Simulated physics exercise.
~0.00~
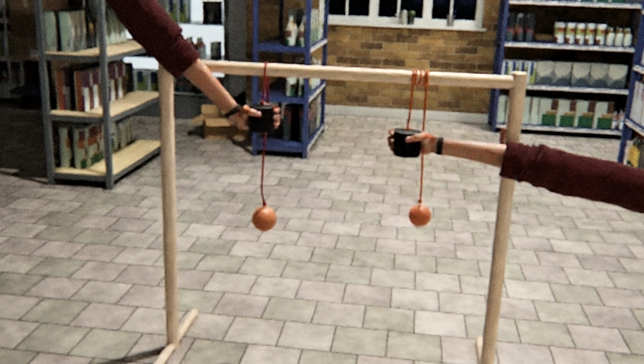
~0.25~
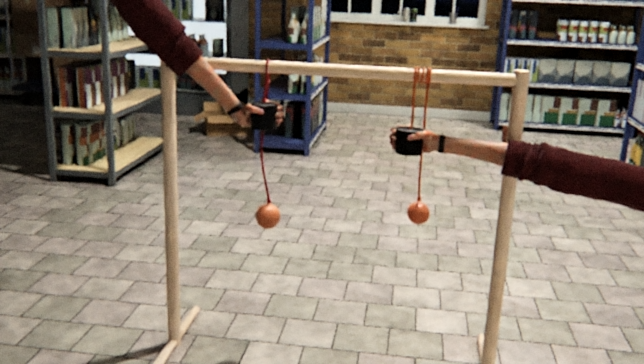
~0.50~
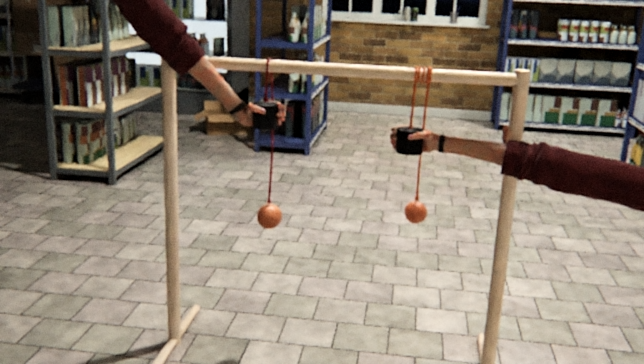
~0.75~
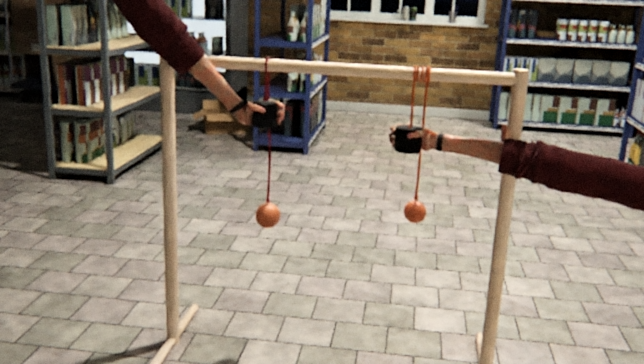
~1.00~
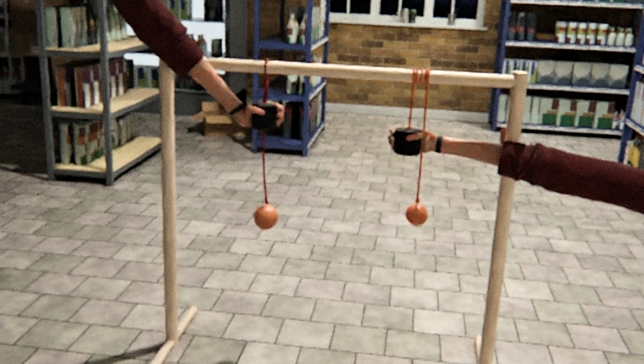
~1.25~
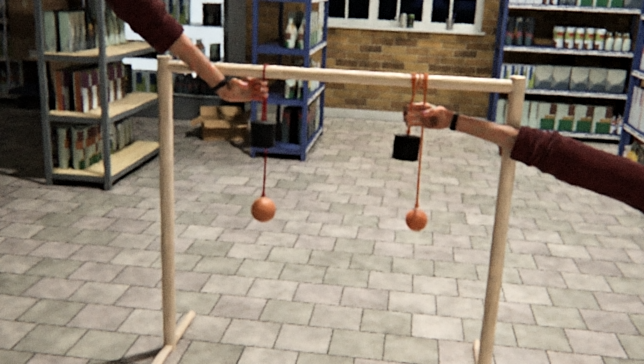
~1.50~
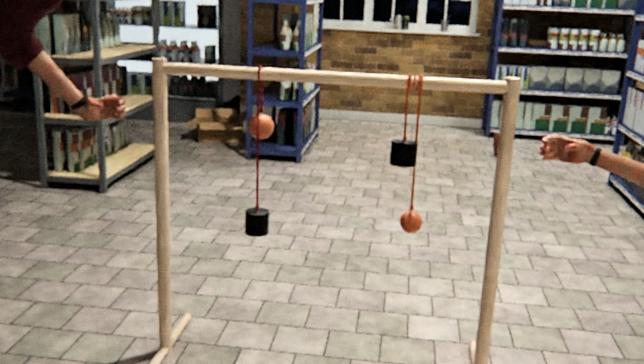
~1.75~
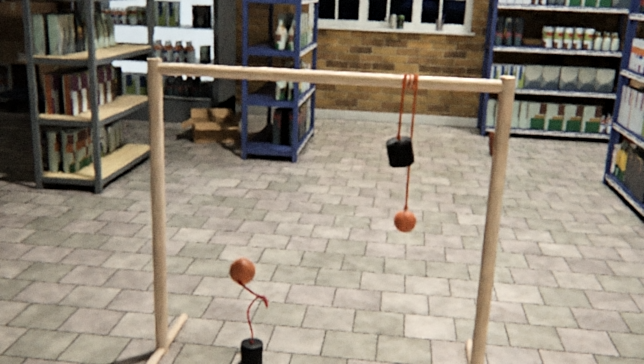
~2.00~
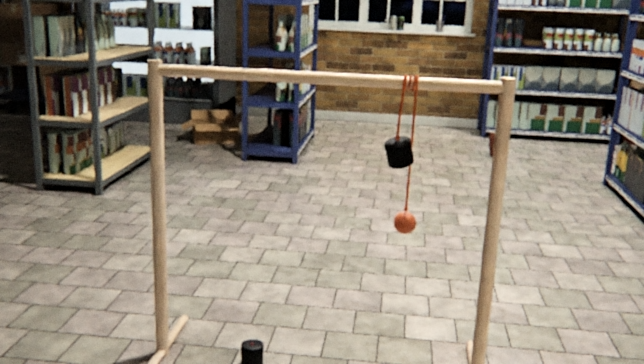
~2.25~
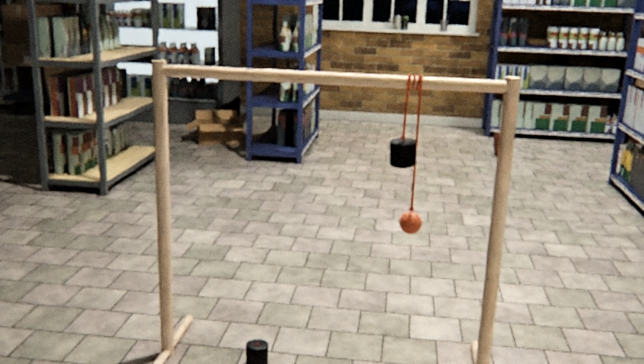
Left black cylinder dropping to the floor after two hands let go, its orange ball following, while the right pair stays hanging.
